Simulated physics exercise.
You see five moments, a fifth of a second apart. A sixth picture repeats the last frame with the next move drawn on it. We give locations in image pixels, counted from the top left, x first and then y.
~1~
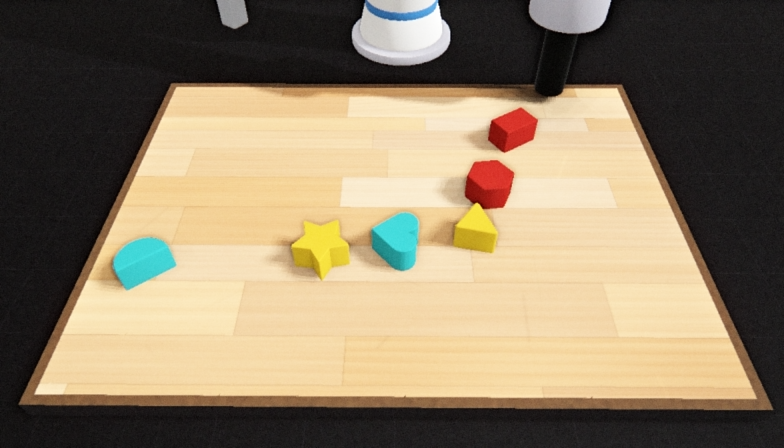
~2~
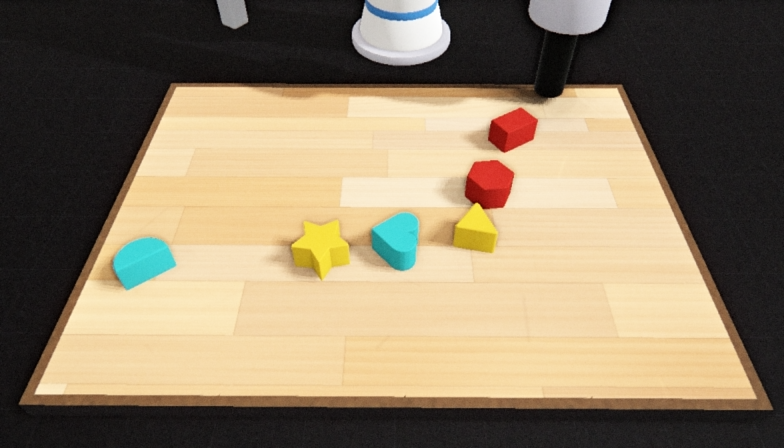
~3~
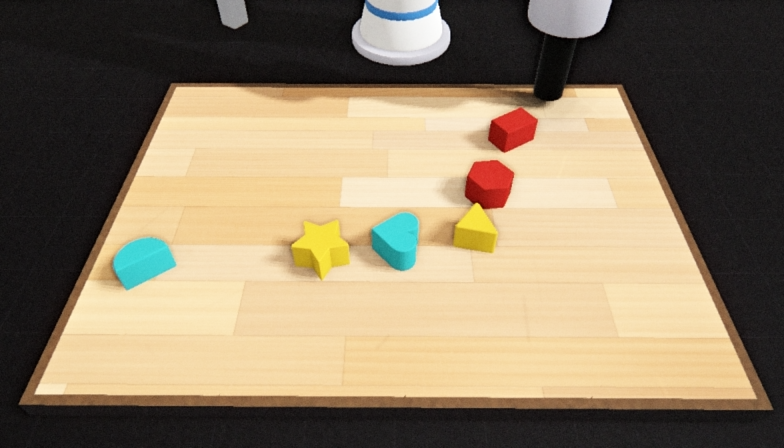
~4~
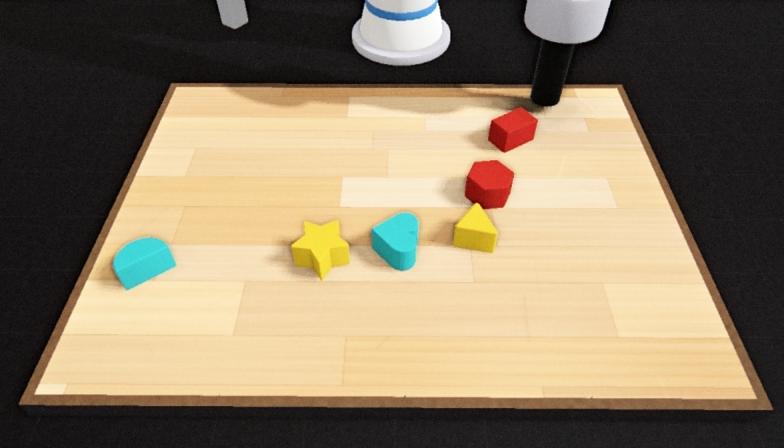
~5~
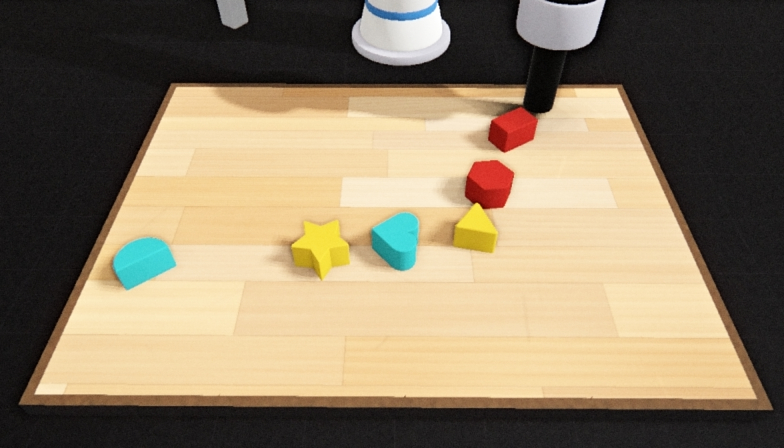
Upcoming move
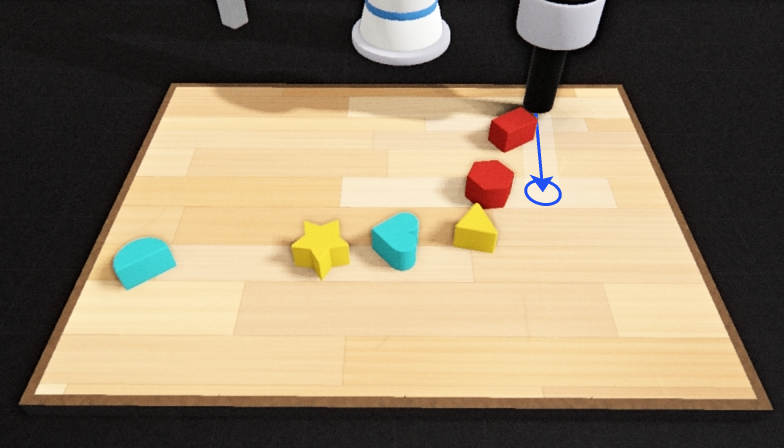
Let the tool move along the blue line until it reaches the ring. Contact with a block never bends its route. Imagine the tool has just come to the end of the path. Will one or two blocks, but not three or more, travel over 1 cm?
I'd say yes.
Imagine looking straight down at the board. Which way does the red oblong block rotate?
Twists clockwise.
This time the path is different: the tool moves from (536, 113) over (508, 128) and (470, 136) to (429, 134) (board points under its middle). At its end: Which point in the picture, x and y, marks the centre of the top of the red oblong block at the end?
The middle of its top is at (499, 137).
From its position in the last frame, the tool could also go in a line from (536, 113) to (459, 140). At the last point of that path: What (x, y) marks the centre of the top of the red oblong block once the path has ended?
I'd guess (501, 135).
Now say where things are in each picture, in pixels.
In the first picture, tool's lower end (549, 89); red hexagon (491, 174); red oblong block (515, 119).
In the second picture, tool (548, 90); blocks still.
In the third picture, tool (548, 93); blocks still.
In the fourth picture, tool (545, 99); blocks still.
In the fifth picture, tool (538, 105); red hexagon (491, 174); red oblong block (515, 119).
Drawn move, straight from (536, 113) to (543, 192).
On the path given first. One third of the way, tool (540, 129); red oblong block (509, 124), turned 20° clockwise.
Two thirds of the way, tool (542, 155); red oblong block (506, 127), turned 35° clockwise.
At the end, tool (545, 184); red hexagon still; red oblong block (506, 127), turned 35° clockwise.
